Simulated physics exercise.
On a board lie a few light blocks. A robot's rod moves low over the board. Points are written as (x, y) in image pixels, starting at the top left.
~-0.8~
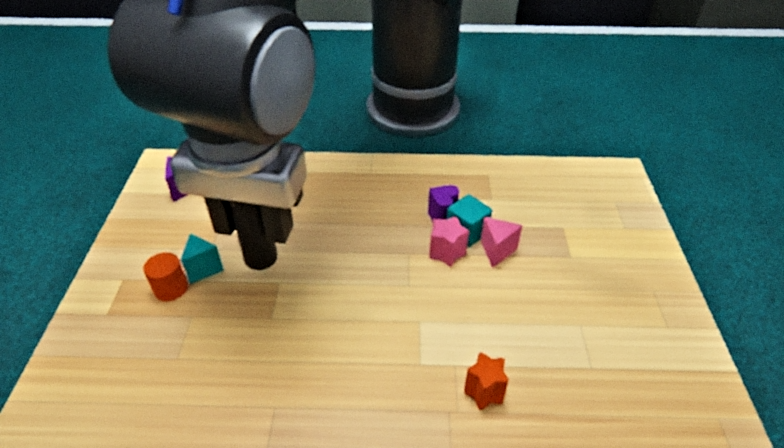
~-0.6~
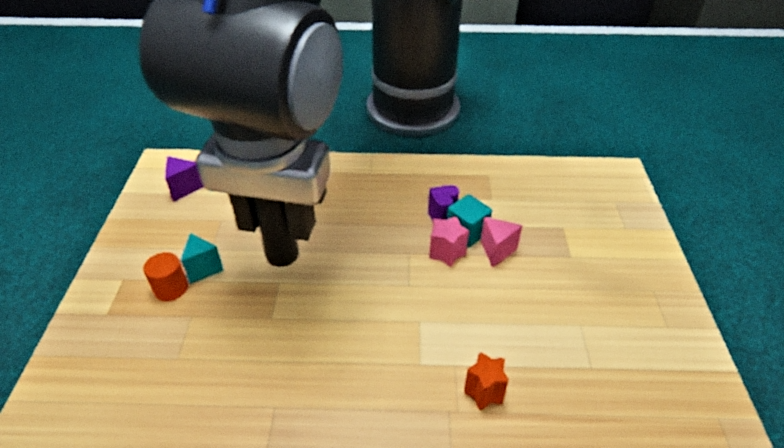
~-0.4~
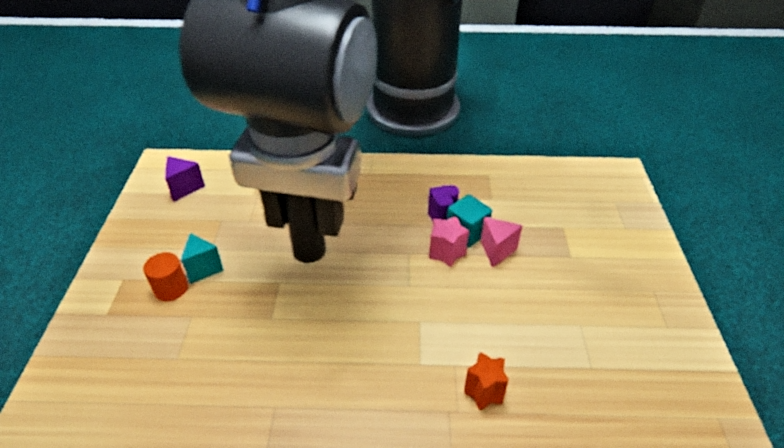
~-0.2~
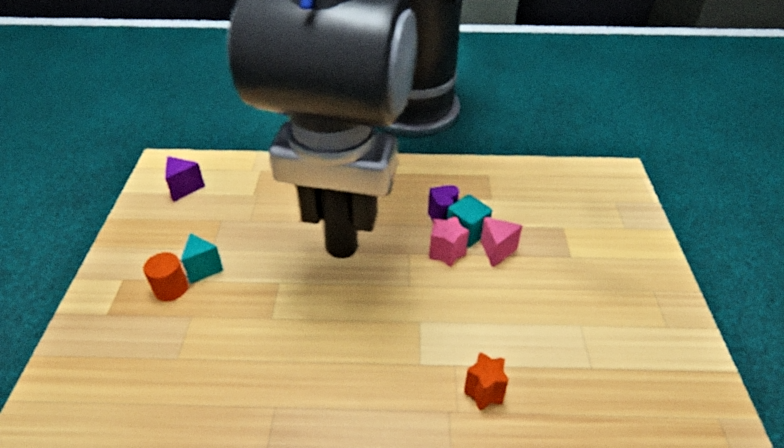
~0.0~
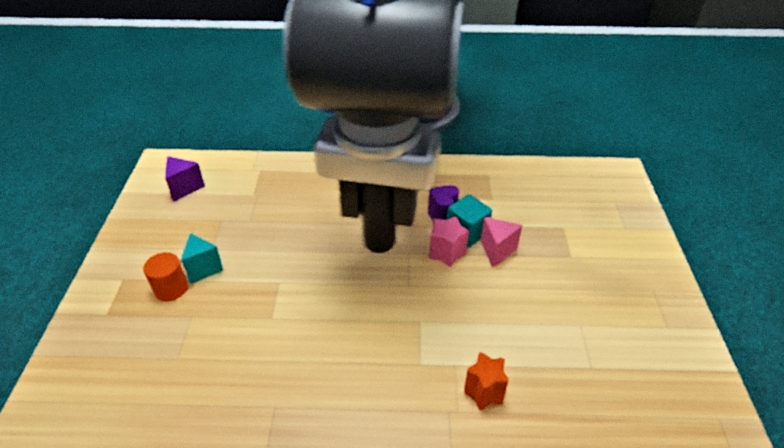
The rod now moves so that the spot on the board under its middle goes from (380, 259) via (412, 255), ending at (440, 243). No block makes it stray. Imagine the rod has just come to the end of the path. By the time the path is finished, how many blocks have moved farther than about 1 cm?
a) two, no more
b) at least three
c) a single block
It's a.
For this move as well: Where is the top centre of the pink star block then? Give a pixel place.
I'd say the pink star block ends with its top centre at (472, 226).
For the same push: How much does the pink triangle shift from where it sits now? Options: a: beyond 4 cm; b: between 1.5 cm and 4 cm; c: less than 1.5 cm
Letter c.
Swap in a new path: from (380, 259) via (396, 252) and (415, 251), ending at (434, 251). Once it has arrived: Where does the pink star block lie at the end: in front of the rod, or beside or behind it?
The rod keeps it before itself.
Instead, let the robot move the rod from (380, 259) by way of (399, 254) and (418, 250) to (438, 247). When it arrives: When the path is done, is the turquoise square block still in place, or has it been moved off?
Once the path ends, it is somewhere new.
What follows on the original path. Halfway along, rod at (412, 237); nothing pushed yet.
At the end, rod at (441, 226); purple heart-shaped block not moved; pink star block at (472, 226); turquoise square block at (484, 203), turned 25° anticlockwise; pink triangle at (506, 228), turned 25° clockwise.
